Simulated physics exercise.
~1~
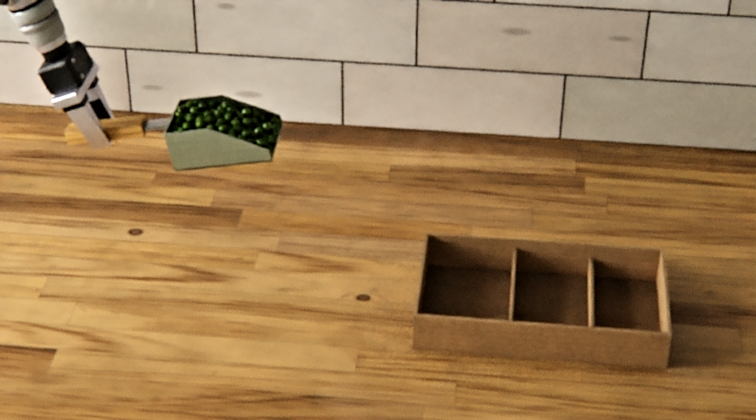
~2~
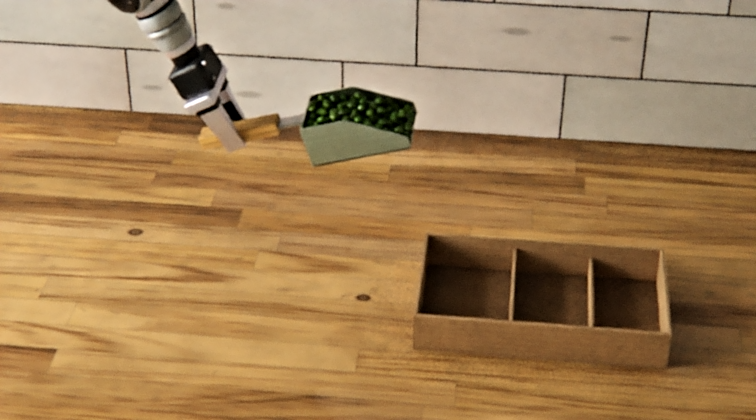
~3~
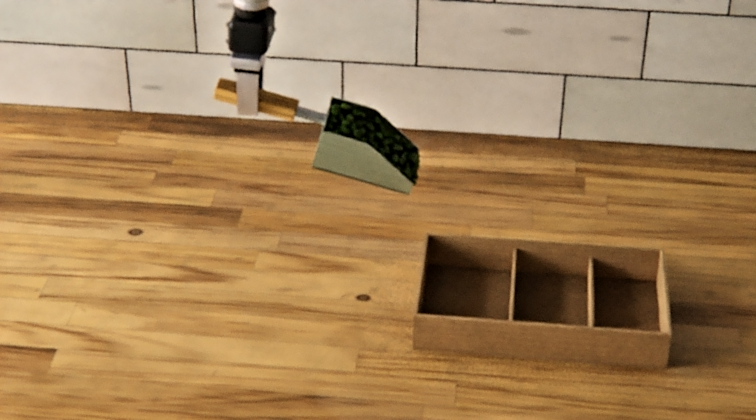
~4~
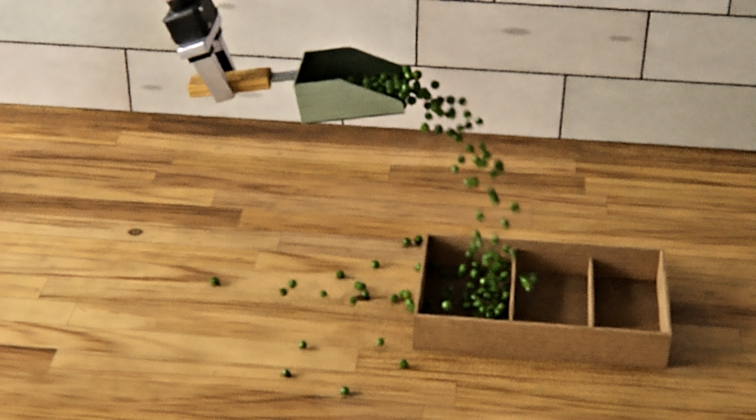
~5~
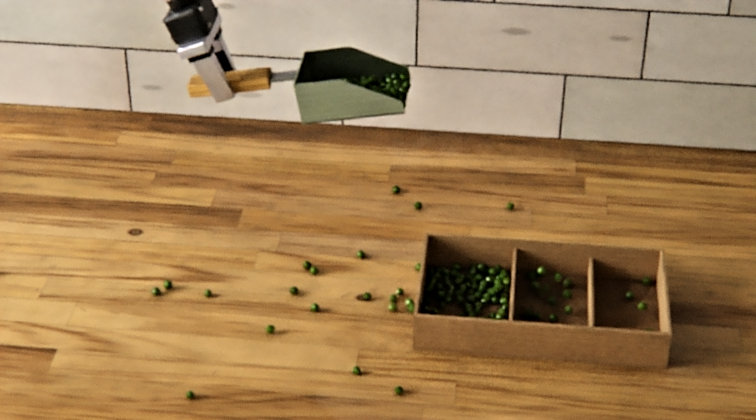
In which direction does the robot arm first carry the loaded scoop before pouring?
The robot arm first carries the loaded scoop to the right.
